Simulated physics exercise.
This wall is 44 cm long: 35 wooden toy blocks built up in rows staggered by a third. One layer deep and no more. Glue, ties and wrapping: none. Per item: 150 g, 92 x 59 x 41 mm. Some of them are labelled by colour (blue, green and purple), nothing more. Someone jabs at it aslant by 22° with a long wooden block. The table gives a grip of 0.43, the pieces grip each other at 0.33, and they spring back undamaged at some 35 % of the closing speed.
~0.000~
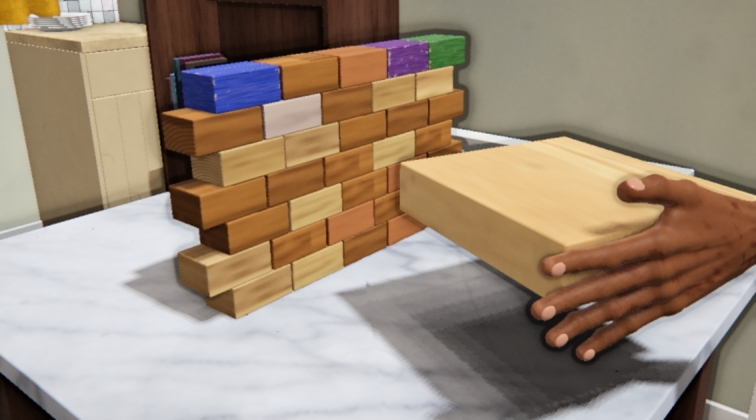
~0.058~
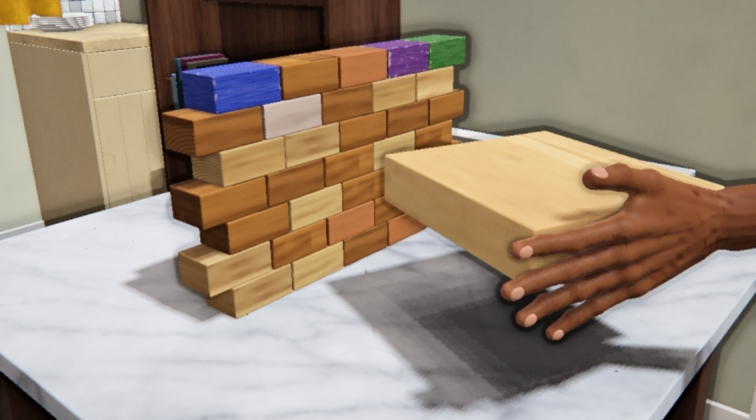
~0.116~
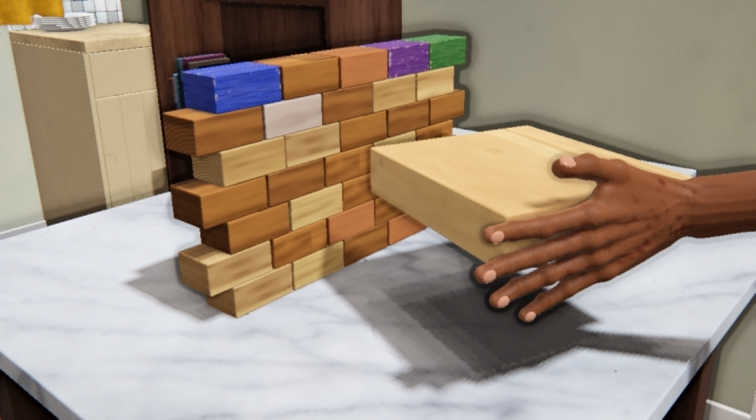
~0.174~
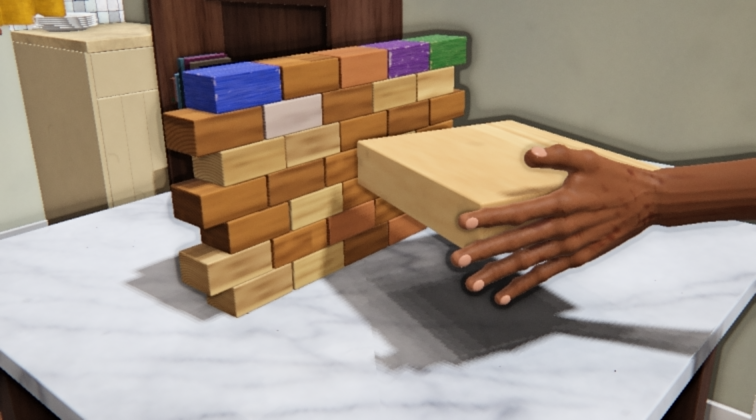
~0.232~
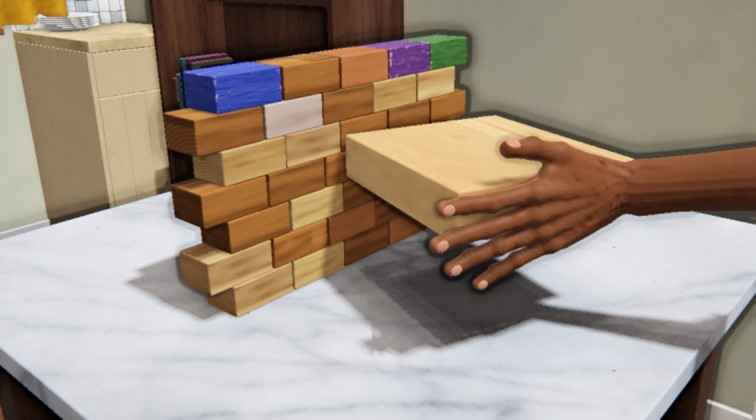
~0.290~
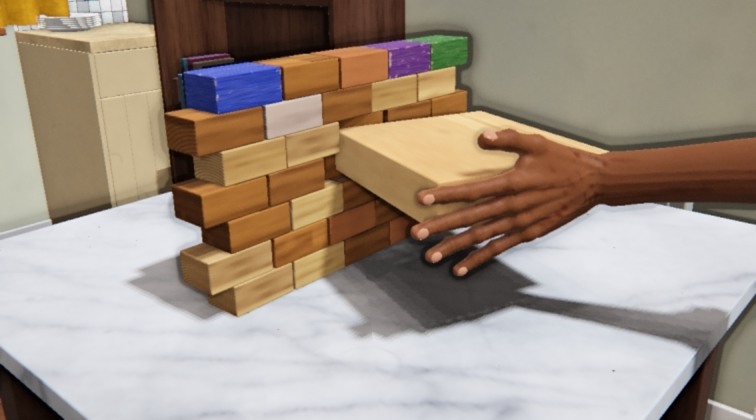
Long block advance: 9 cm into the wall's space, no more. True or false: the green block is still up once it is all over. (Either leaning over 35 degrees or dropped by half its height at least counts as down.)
False.
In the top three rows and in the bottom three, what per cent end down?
Of the top ones 50 percent, of the bottom ones 0 percent.
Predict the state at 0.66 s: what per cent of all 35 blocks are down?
By then 5 %.
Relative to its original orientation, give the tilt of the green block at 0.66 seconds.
Around 15° from its start.
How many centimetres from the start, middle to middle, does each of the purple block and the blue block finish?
The purple one ends 54 cm from its start and the blue one 0 cm.
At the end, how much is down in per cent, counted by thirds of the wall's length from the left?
Going left to right, I get 0, 40 and 40 percent.
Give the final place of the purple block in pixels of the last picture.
It settles close to (325, 144) in the last view.
By 0.66 s, 2 of the 35 blocks down; green block tilted 15°; purple block tilted 22°.
By 1.08 s, 9 of the 35 blocks down; green block upside down; purple block upside down.
When it is over (2.3 s), 9 of the 35 blocks down; green block 25 cm lower; purple block upside down; blue block unmoved. In pixels of the last frame, middles, green block near (294, 151), purple block near (325, 145).
